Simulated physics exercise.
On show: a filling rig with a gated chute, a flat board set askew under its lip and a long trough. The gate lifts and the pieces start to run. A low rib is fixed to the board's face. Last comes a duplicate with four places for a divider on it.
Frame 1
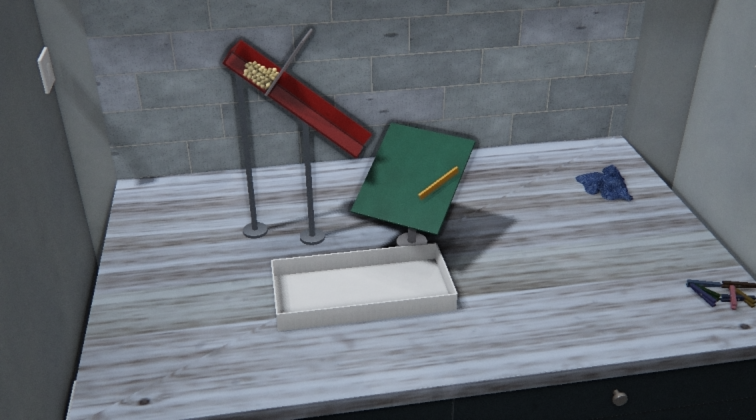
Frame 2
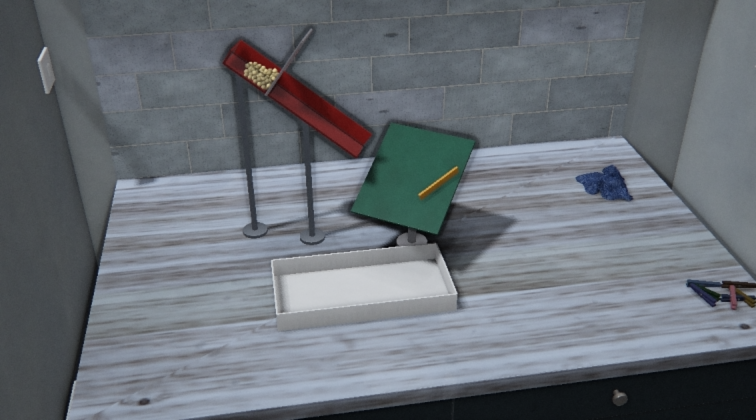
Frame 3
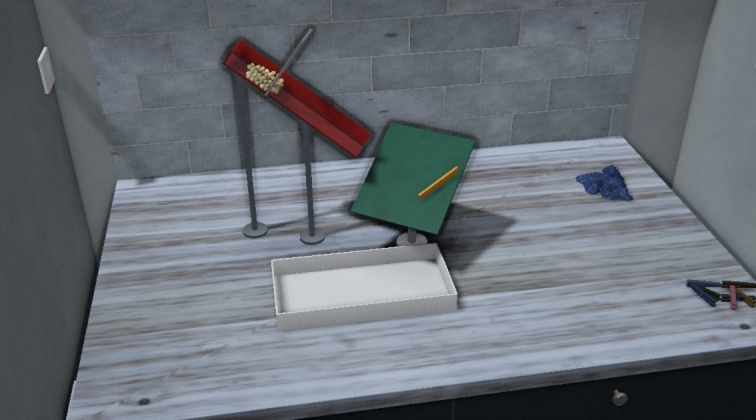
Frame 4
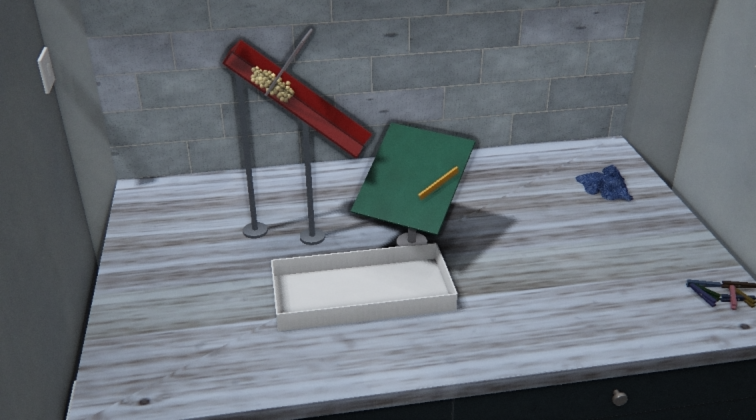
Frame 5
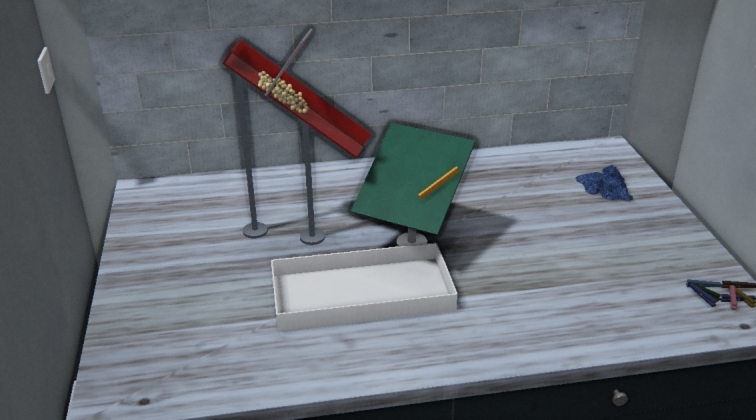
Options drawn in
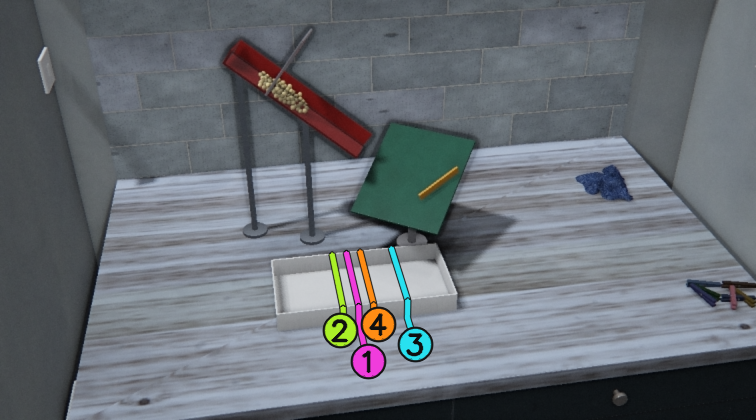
A red chute on two thin grey stands slopes down to the right across a pale wood-grain worktop, seen from slightly above against a grey brick wall. Below its lip sits a tilted green board with an orange strip, an empty white trough in front, and blue and multicoloured items at right. The gate lifts and small cream pieces slide partway down the chute, spreading out, while the camera stays still.
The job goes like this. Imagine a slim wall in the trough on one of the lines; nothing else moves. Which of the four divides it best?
Choose 3.
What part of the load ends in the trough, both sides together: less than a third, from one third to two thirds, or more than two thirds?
About that: More than two thirds.
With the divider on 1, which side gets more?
Right.
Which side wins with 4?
More lands on the right.
On the marked copy, line 1 crosses the front rim at (358, 305); line 2 crosses the front rim at (342, 307); line 3 crosses the front rim at (407, 299); line 4 crosses the front rim at (373, 303).
If 1 is chosen, of what is caught, none on the left of the divider, all on the right.
If 2 is chosen, of what is caught, none on the left of the divider, all on the right.
If 3 is chosen, of what is caught, about a third on the left of the divider, about two thirds on the right.
If 4 is chosen, of what is caught, a stray few on the left of the divider, nearly all on the right.
